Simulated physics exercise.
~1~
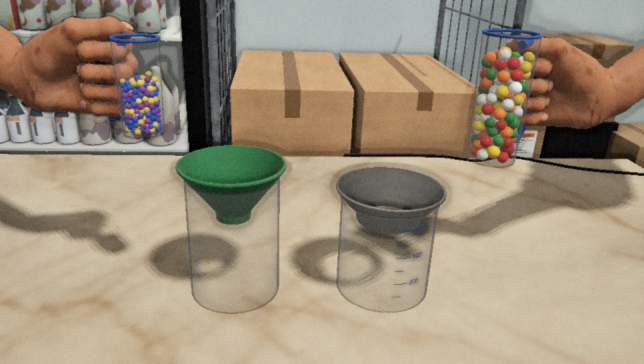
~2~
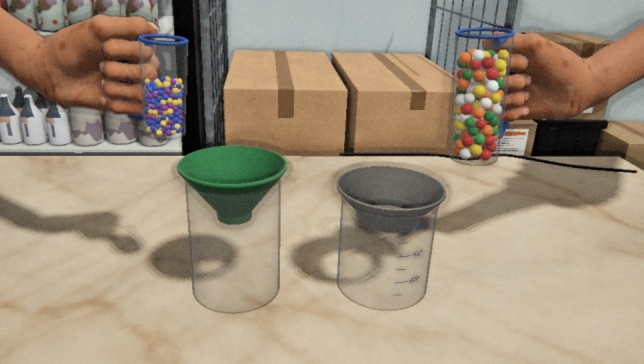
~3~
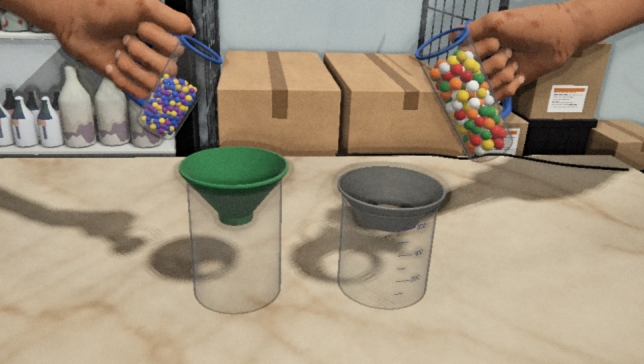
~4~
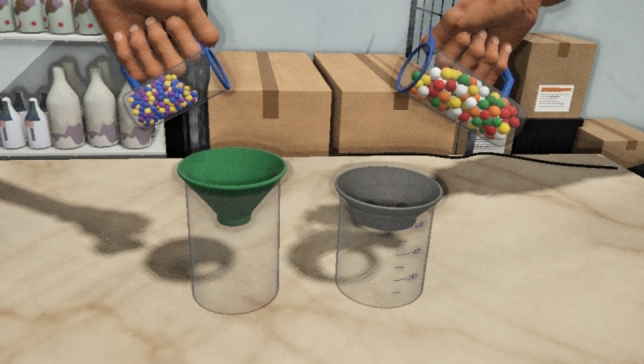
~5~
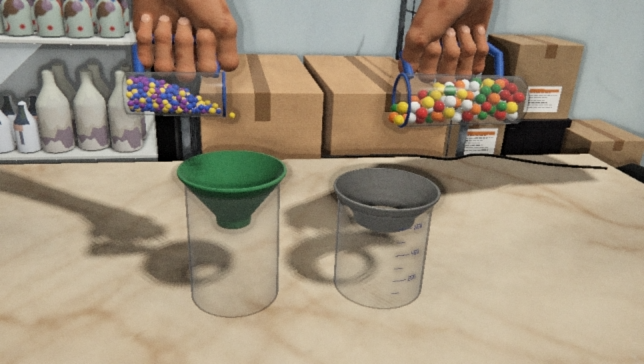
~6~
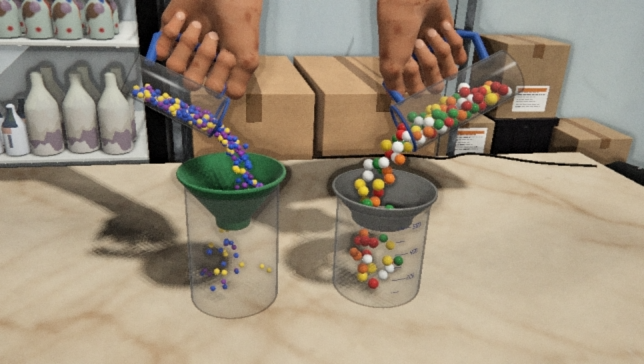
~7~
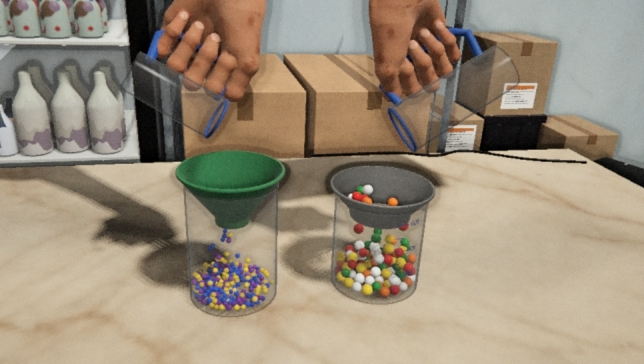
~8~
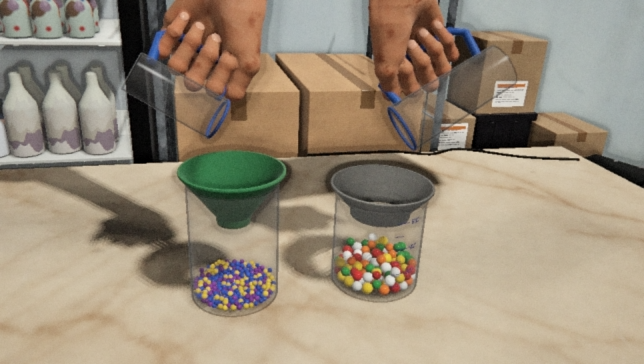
Two hands, each holding a clear blue-rimmed cup of beads, move inward above a pale marble table, seen from the front and slightly above as the view drifts sideways. Small blue and yellow beads fill the left cup, and larger red, white, green, yellow and orange ones the right. Below stand two clear jars, the left with a green funnel, the right with a grey one, before cardboard boxes and shelved bottles. The hands tip both cups, and beads pour through the funnels. Both cups and funnels empty, leaving all the beads piled in the jars.
